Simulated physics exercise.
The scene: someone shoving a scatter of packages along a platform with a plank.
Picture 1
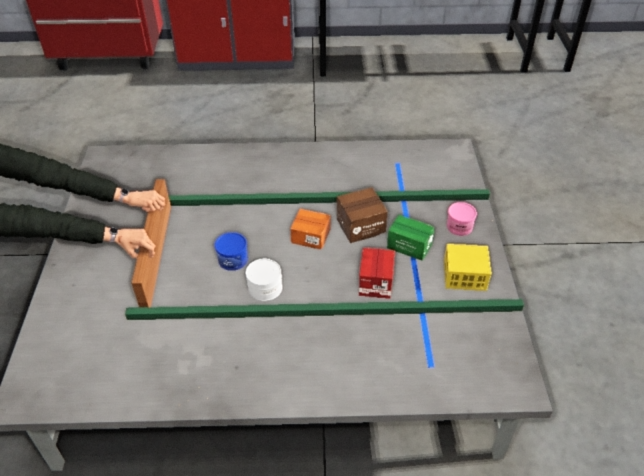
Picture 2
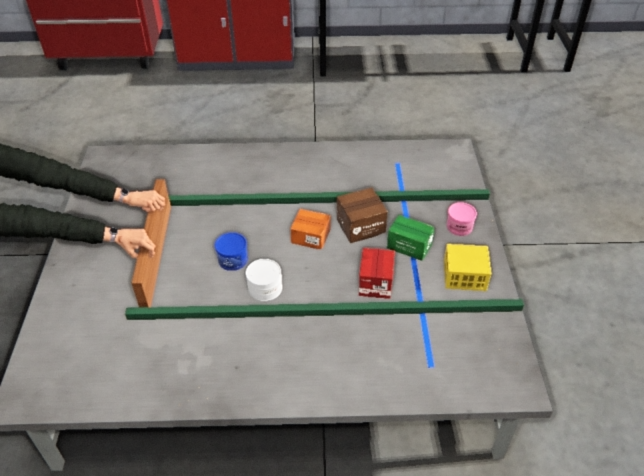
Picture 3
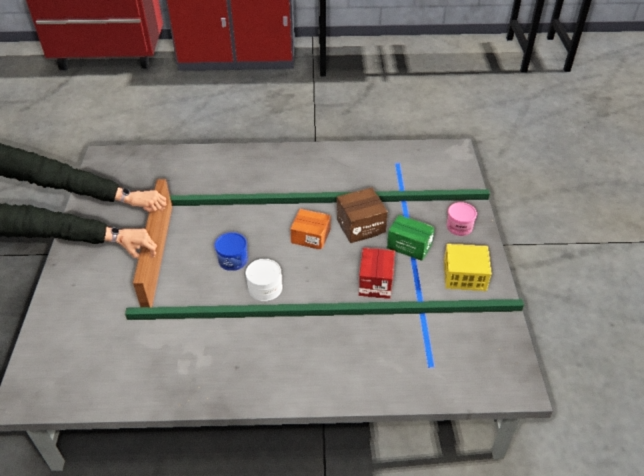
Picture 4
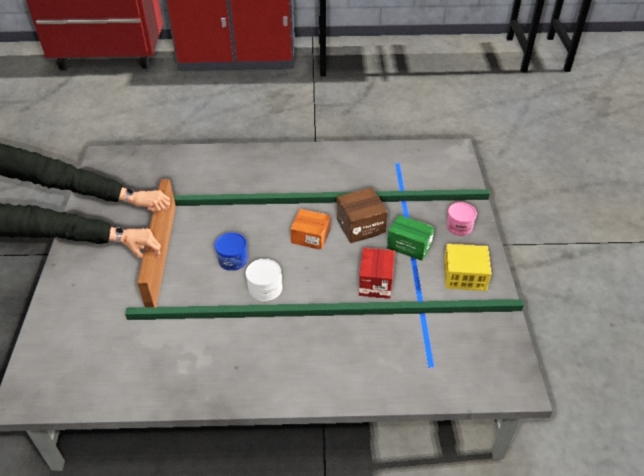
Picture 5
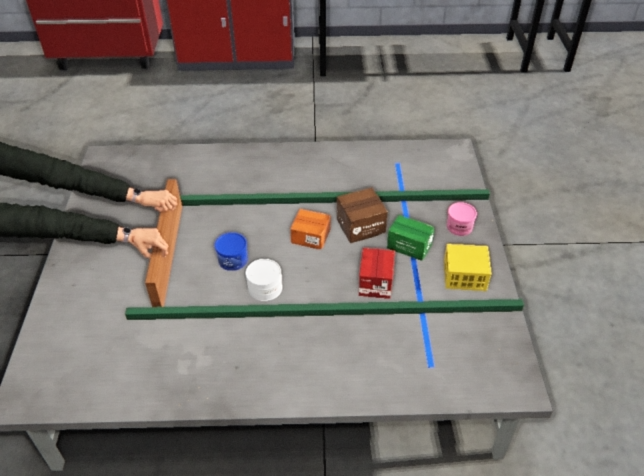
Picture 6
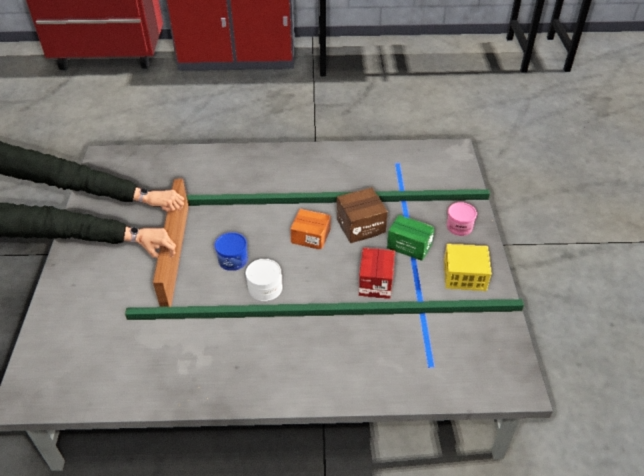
Two hands sliding a wooden plank slightly right between green rails on a grey table, the scattered colourful packages staying still.
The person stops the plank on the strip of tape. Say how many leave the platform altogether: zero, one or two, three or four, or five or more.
The number that fall off is zero.
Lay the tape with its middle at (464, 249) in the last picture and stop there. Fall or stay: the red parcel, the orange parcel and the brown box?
The red parcel falls; the orange parcel stays on; the brown box is lost.
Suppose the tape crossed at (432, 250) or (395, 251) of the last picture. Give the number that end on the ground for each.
In that order 2 and 0.
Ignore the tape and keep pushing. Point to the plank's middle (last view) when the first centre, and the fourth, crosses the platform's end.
First at (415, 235), next at (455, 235).
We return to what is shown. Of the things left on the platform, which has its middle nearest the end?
That is the pink pail.
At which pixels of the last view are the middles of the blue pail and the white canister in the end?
First (429, 248), then (436, 279).
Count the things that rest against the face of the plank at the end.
That makes 3.
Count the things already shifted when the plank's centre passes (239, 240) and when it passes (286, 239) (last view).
At the one place 1, at the other 2.
Soon after, none off yet; pink pail at rest near (461, 219); yellow crate at rest near (467, 267); green parcel at rest near (410, 238).
At rest, the number that fall off is zero.
